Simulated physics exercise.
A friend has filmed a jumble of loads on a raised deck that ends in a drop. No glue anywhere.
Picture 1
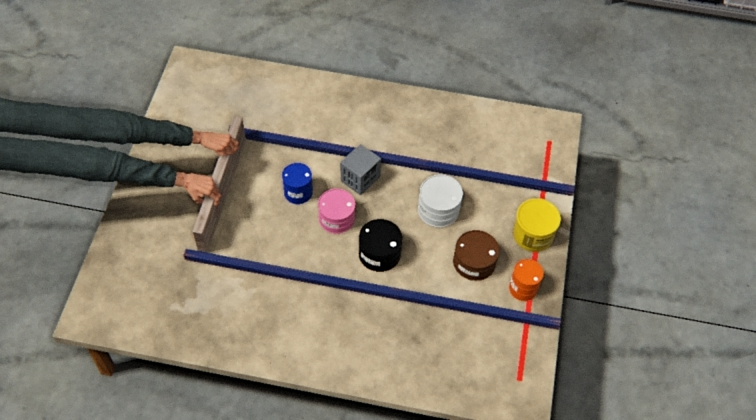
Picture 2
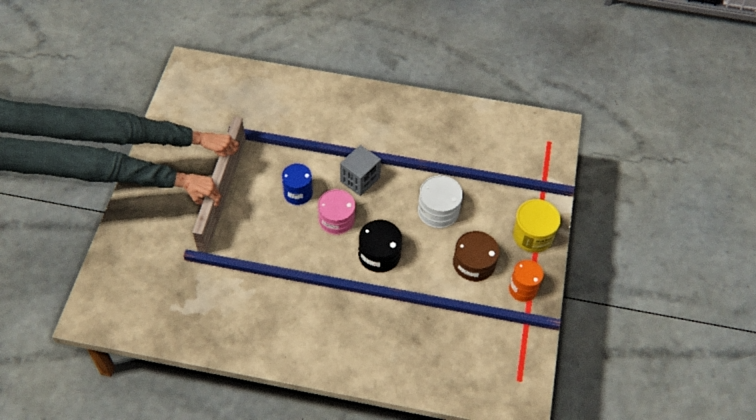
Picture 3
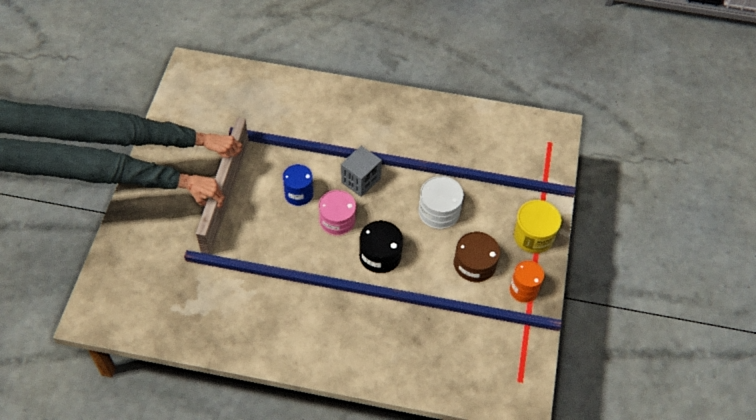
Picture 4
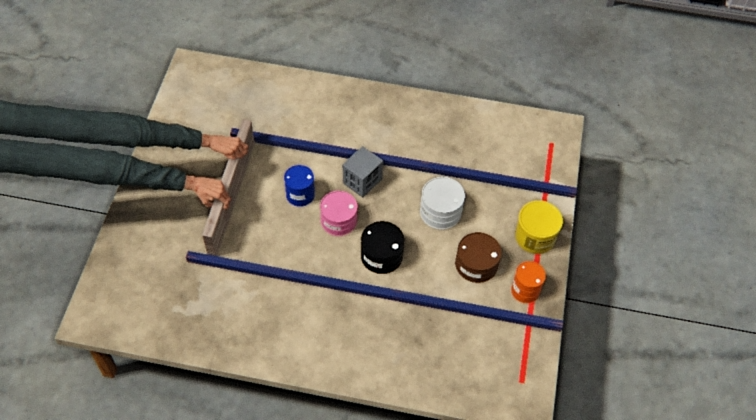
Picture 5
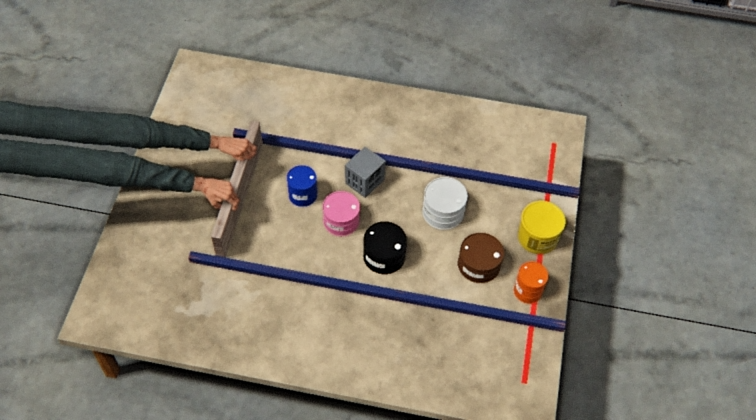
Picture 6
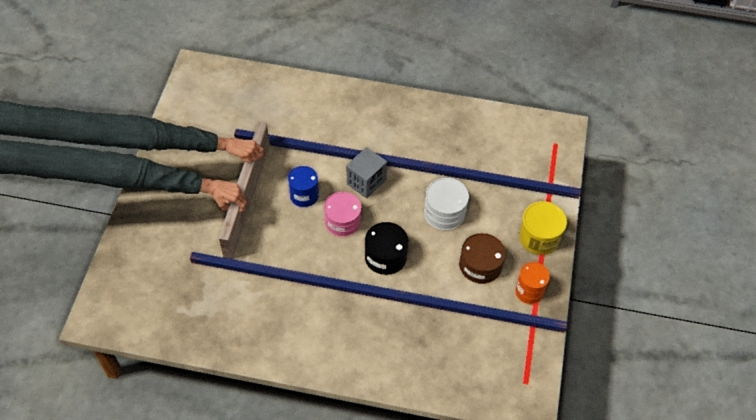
On a concrete floor, a mottled tan table is seen from a high angle, the view drifting only very slightly. Between two dark blue rails stand blue, pink, black, white and brown canisters and a grey crate, with a yellow pail and orange canister at the red line on the right. Two sleeved arms at left slide a plank slowly rightward toward the objects, which stay put on the tabletop, untouched.
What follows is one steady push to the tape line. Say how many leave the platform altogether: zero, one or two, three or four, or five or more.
The number that fall off is three or four.
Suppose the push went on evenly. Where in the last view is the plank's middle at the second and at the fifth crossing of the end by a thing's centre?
About (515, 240), then (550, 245).
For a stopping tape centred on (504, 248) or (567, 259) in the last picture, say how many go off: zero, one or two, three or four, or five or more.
In that order: Either one or two; more than four.
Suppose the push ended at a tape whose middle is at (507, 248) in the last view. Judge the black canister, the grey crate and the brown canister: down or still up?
The black canister does not fall, the grey crate stays on, the brown canister remains up.
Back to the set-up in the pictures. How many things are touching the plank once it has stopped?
It touches 4.
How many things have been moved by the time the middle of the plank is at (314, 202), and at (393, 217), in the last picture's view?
The counts are 1 and 5.
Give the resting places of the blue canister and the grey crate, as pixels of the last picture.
About (562, 226), and the other about (564, 200).
A little later, none off yet; yellow pail at rest near (542, 229); orange canister at rest near (532, 283); brown canister at rest near (482, 258).
Next, none off yet; yellow pail shifted about its own width near (579, 238); orange canister shifted about its own width near (547, 296); brown canister shifted about its own width near (538, 266).
When it is over, the number that fall off is three or four; down, white canister, brown canister, orange canister and yellow pail.
